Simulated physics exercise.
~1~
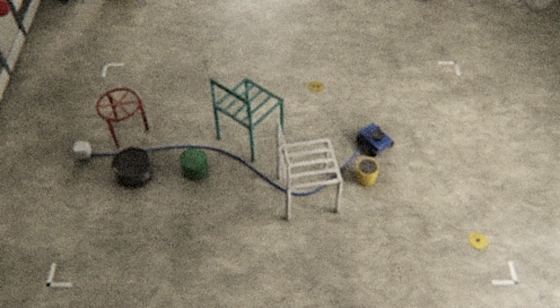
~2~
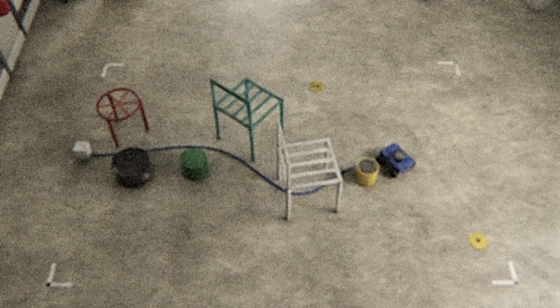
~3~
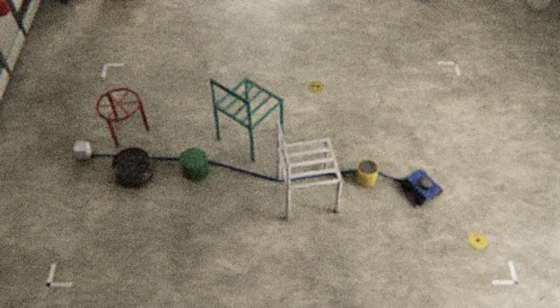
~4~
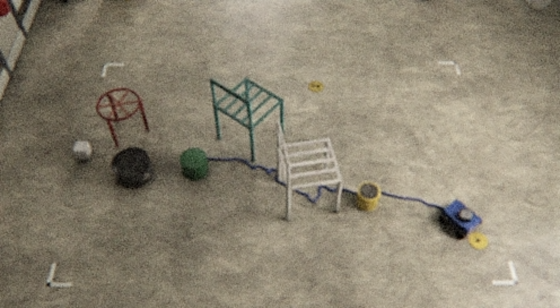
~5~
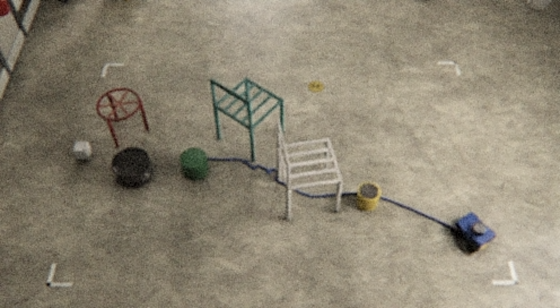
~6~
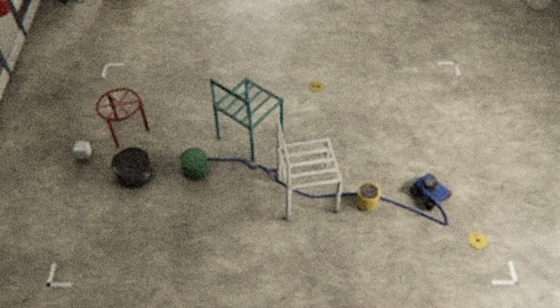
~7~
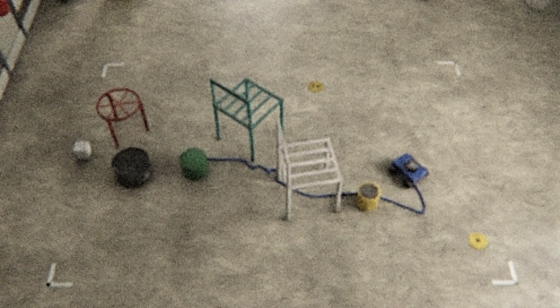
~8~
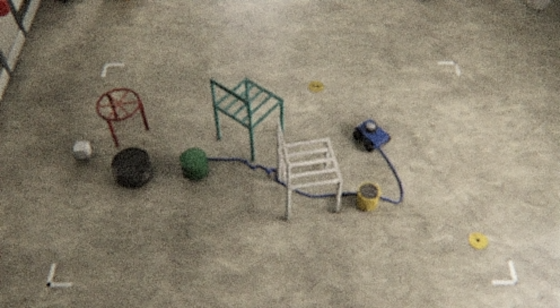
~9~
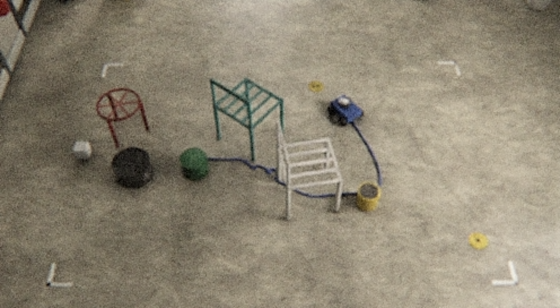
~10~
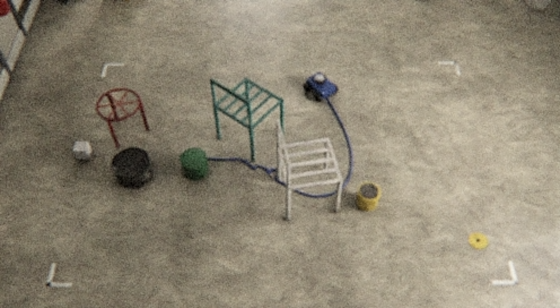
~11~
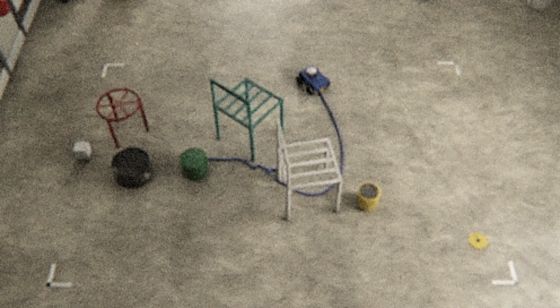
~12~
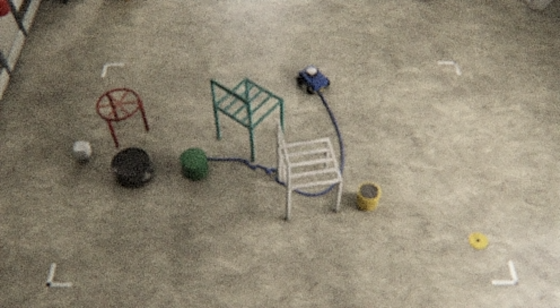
Blue cart towing a cable past chairs and pots drives lower right, pulling its end loose, then curves upper left and stops.
